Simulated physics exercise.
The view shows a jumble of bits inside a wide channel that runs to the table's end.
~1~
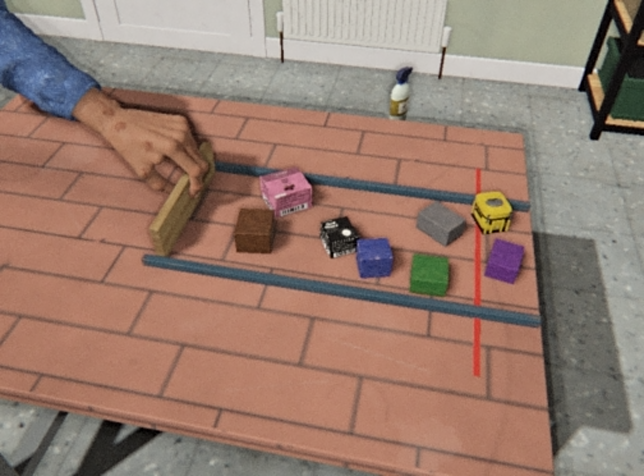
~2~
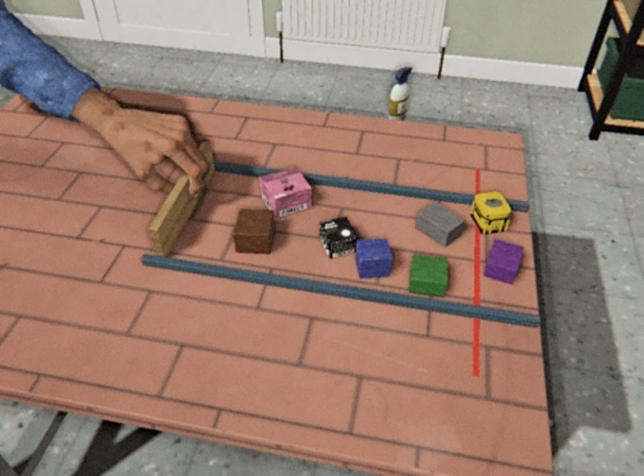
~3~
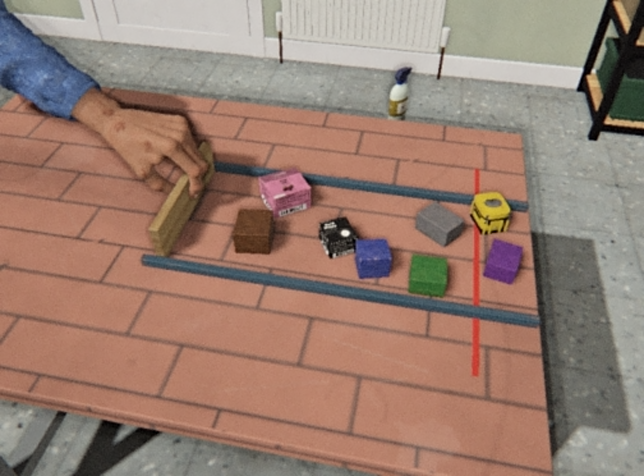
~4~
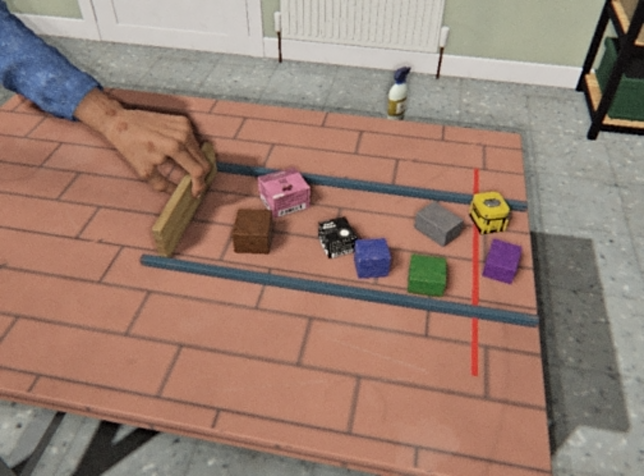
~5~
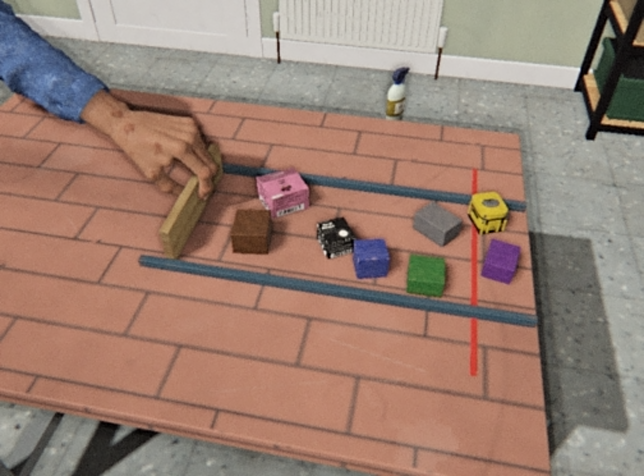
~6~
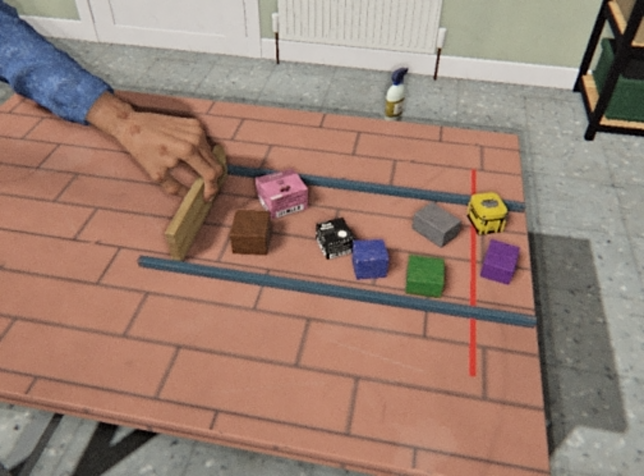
A wooden board, held upright by a hand at the left, slides slightly rightward between two blue rails toward a brown block and pink box, while the scattered blocks, yellow case and other small items stay essentially still.
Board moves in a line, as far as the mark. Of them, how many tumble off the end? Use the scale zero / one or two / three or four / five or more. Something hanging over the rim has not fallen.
On that scale it is three or four.
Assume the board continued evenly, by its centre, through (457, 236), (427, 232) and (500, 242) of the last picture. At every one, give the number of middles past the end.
The counts would come out as 2, 0 and 5.
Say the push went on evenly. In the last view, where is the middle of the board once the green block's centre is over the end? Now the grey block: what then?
About (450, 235), and (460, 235) for the other.
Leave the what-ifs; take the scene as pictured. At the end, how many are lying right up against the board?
So the total is 2.
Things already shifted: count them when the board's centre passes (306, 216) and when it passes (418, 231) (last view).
Well, it's 3 at the first one and 8 at the second.
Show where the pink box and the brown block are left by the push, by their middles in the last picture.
Around (497, 232) and around (494, 268).
A little later, none off yet; purple block at rest near (500, 262); yellow case at rest near (487, 213); grey block at rest near (436, 225).
Next, none off yet; purple block shifted a little near (520, 268); yellow case shifted a little near (505, 213); grey block shifted about its own width near (500, 237).
When it is over, the number that fall off is three or four; down, green block, grey block and purple block.
